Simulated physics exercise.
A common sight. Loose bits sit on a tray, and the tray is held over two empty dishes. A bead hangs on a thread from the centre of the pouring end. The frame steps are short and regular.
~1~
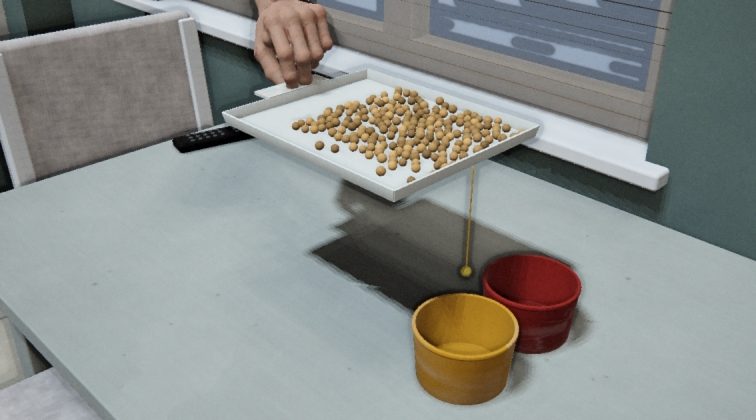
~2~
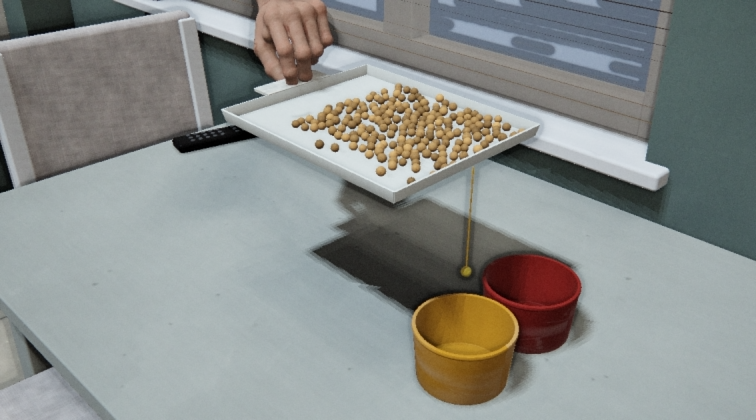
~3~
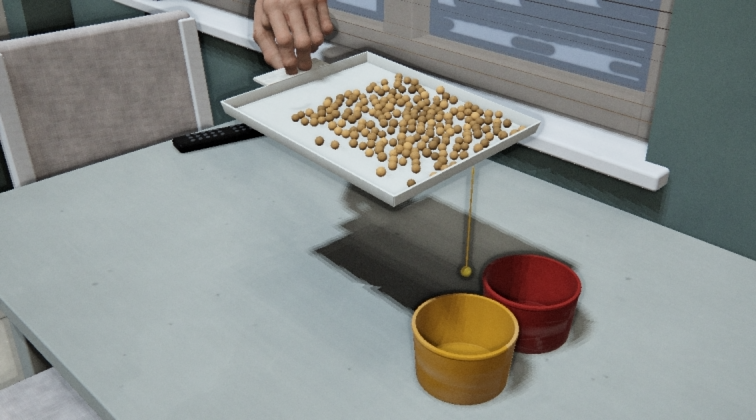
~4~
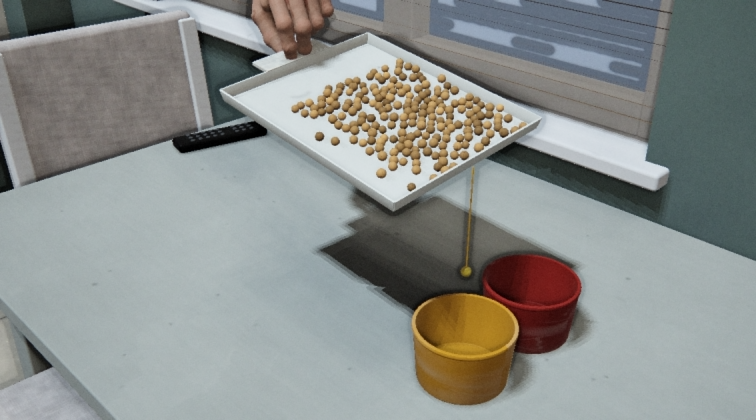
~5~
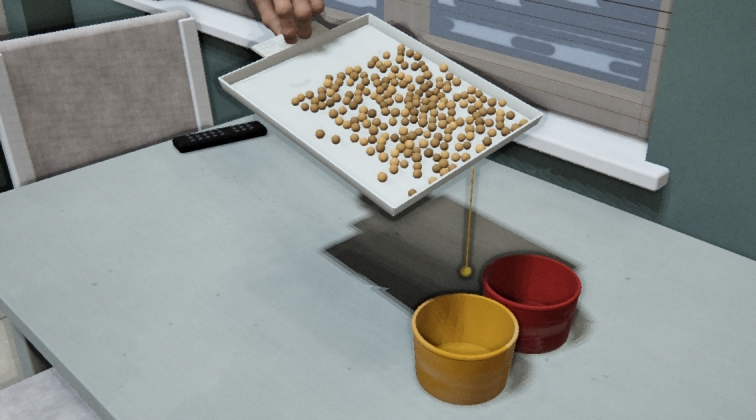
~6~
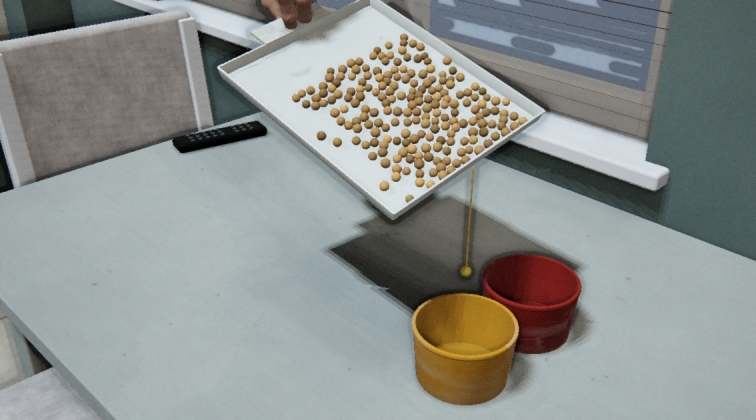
In a room with a pale table, a padded chair and a window with blinds, the view looks down from a fixed, raised angle. A hand holds a white tray of light brown wooden beads above a yellow bowl and a red bowl, with a yellow bead hanging beneath and a black remote behind. The hand steadily raises the tray's far side, steepening it toward its lower left corner, while the beads shift slightly.
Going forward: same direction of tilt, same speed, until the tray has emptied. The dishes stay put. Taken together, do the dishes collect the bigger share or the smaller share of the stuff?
The smaller share.
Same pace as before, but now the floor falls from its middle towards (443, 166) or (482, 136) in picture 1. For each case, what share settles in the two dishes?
The first gives 70 %, the second 30 %.
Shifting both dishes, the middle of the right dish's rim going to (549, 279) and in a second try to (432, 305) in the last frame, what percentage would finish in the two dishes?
Around 10 % followed by around 70 %.
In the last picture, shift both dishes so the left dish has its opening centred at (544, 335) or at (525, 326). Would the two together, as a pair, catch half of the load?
A minority, then a minority.
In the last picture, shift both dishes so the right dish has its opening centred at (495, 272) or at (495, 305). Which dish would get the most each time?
The first try favours the leftmost one, and the second try favours the leftmost one.
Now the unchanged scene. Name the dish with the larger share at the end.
It's the left side.
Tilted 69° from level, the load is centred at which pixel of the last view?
I'd put the middle close to (413, 211).
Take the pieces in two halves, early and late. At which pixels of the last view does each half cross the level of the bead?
It passes near (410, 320) first and then near (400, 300).
Shortly afterwards, tray tipped steeply; near two thirds on the tray; a little in the left dish; a little outside both; near a quarter in the air.
Next, tray tipped past a quarter turn; only a few on the tray; near a quarter in the left dish; near two thirds outside both; only a few in the air.
Some moments later, tray tipped past a quarter turn; near a quarter in the left dish; the bulk outside both.
In the end, tray tipped past a quarter turn; near a quarter in the left dish; none at all in the right dish; the bulk outside both.
